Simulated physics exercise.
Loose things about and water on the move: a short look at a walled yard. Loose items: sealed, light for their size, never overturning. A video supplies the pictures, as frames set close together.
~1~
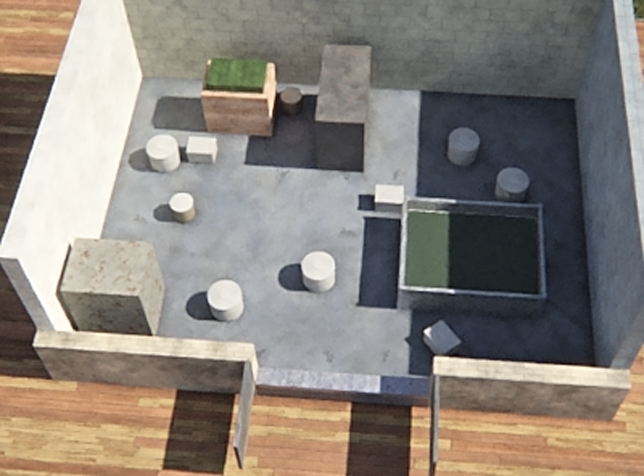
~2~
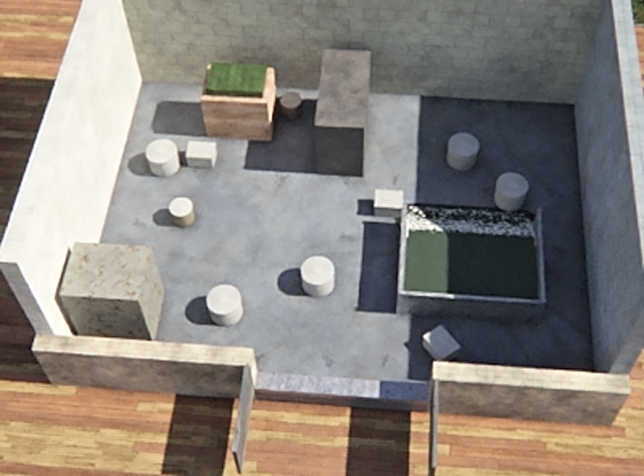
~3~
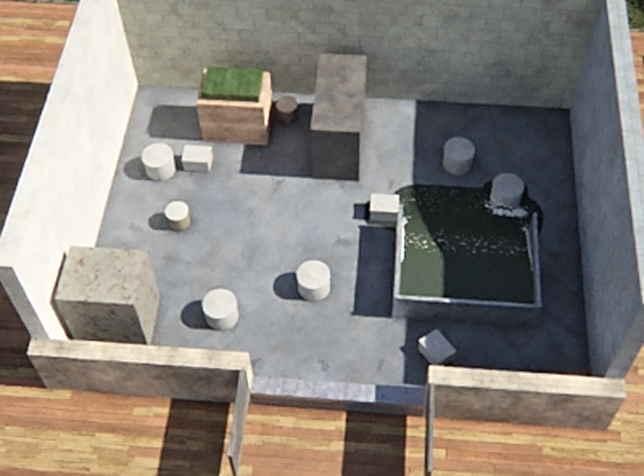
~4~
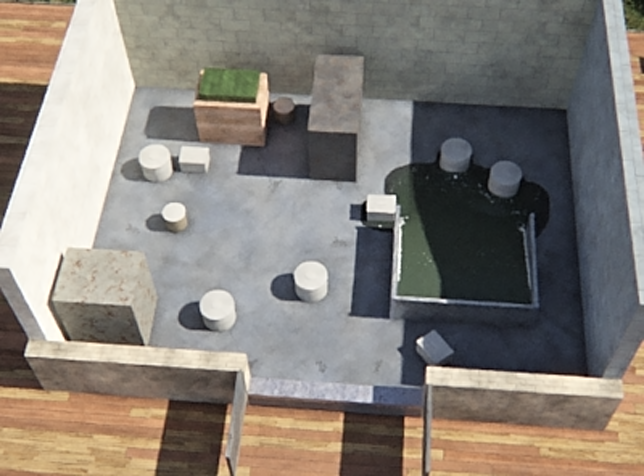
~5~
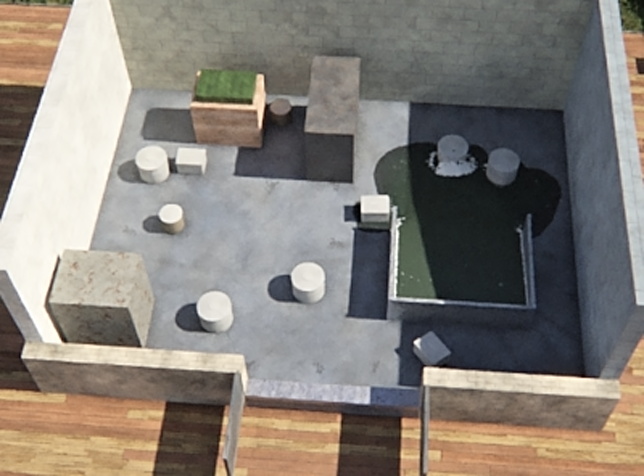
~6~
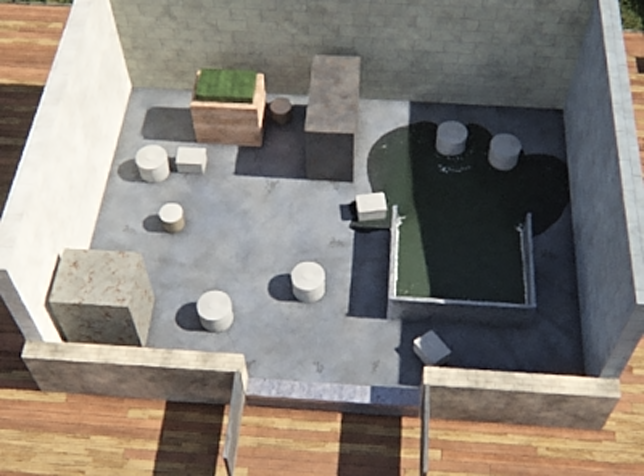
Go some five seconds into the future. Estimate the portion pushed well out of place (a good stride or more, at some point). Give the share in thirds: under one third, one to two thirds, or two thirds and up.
It stays in the bottom third.
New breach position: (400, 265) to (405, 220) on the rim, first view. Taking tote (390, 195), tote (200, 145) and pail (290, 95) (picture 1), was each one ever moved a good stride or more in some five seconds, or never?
First below the mark, then over the mark, then below the mark.
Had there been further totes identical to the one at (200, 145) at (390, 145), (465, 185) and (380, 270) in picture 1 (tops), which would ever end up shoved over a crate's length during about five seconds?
Item by item: Goes the distance, goes the distance, remains in place.
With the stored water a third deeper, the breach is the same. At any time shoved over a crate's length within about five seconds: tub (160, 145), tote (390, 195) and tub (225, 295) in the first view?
As asked: Fell short, went the distance, fell short.
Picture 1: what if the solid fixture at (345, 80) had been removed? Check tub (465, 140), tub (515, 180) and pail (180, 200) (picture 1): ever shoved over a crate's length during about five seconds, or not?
Item one went the distance, item two went the distance, item three stayed under the mark.
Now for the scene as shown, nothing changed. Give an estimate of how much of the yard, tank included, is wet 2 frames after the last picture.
Roughly 30 per cent.
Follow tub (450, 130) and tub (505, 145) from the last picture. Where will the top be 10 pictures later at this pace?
Estimated: (446, 103); (545, 106).
A moment on, 2 of 10 are well off their spots; 0 afloat.
Next, 2 of 10 are well off their spots; 2 afloat.
Later, 1 of 10 are well off their spots; 2 afloat.
In the end, 3 of 10 are well off their spots, and 3 have been at some point; 1 afloat.
